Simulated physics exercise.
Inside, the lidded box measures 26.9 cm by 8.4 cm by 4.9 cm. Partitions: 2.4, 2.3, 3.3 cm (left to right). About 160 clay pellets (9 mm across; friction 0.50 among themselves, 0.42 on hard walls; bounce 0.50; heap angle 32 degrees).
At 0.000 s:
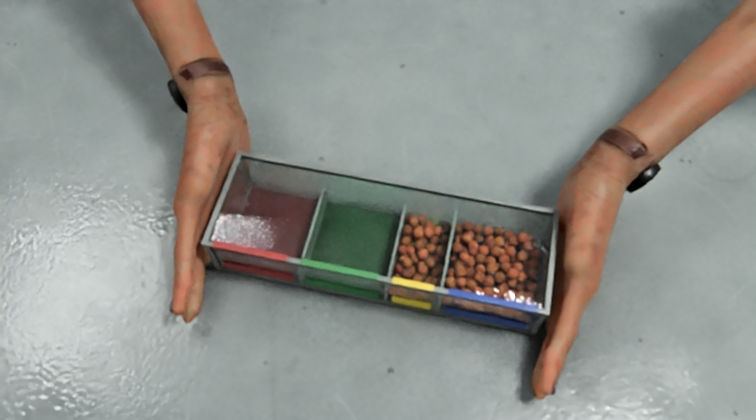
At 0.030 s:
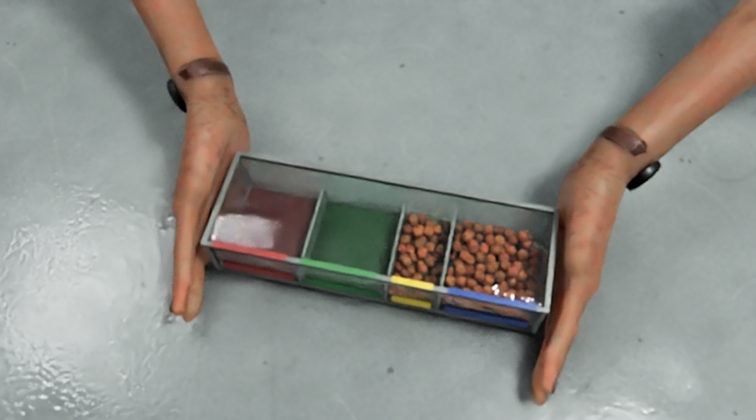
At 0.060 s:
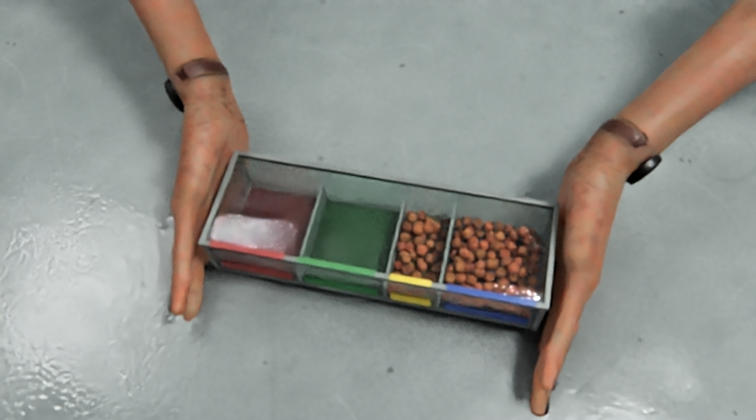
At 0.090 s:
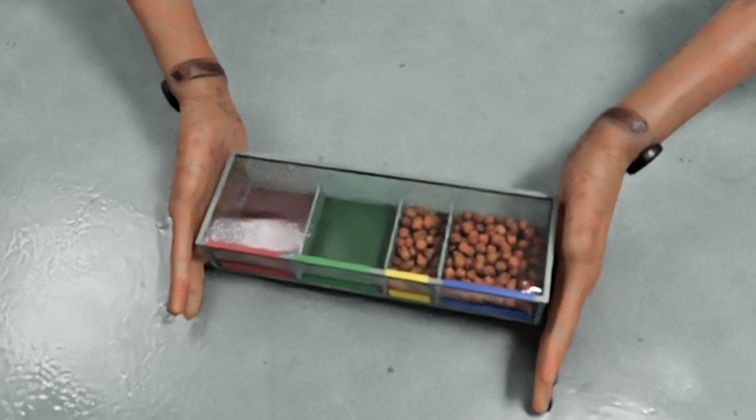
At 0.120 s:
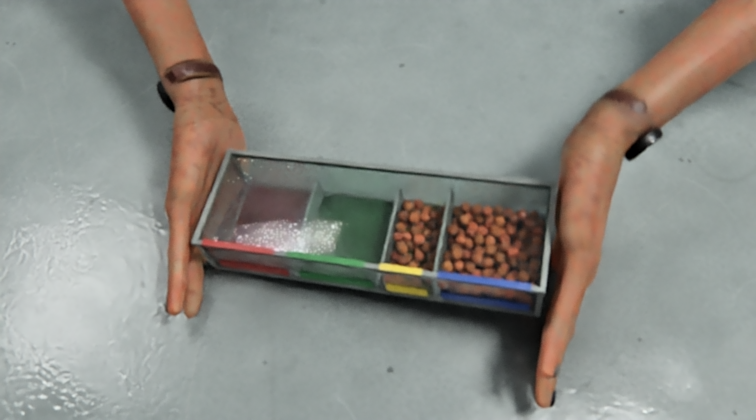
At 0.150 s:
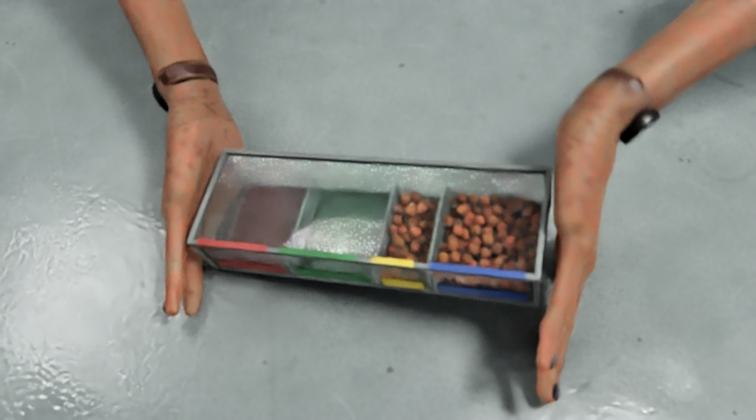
Two hands tilting a clear lidded box of reddish-brown pellets, its right end rising slightly while the pellets stay in the yellow and blue sections.
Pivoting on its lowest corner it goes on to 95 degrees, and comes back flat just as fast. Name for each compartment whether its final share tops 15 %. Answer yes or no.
Red compartment: Yes; blue compartment: Yes; green compartment: No; yellow compartment: No.
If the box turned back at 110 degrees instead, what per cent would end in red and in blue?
Red 50; blue 50.
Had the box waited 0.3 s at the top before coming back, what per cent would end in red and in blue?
Then: Red 40, blue 55.
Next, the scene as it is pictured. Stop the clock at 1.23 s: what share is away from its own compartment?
About 45 per cent.
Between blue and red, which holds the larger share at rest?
It is the blue one.
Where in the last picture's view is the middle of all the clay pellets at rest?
Around (450, 275).
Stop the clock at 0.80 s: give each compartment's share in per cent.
Red 0; blue 60; green 10; yellow 30.
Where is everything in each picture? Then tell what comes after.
The first picture shows box tilt 0 degrees, front corners at (208, 242) and (544, 310); blue 70 %, yellow 30 %.
The second picture shows box tilt 1 degrees, front corners at (207, 242) and (544, 308).
The third picture shows box tilt 2 degrees, front corners at (205, 241) and (543, 304).
The fourth picture shows box tilt 5 degrees, front corners at (203, 241) and (543, 298), lowest corner left front.
The fifth picture shows box tilt 8 degrees, front corners at (198, 241) and (540, 288), lowest corner left front.
The sixth picture shows box tilt 13 degrees, front corners at (194, 240) and (534, 276), lowest corner left front; blue 70 %, yellow 30 %. Its pace works out near 140 degrees a second.
After 0.80 s, tilt 95 degrees; blue 60 %, green 10 %, yellow 30 %.
Then, at 1.23 s, tilt 42 degrees; red 35 %, blue 55 %, green 5 %, yellow 5 %.
After 1.73 s, tilt 0 degrees; red 35 %, blue 50 %, green 5 %, yellow 5 %.
At rest (2.4 s), red 35 %, blue 50 %, green 5 %, yellow 5 %.
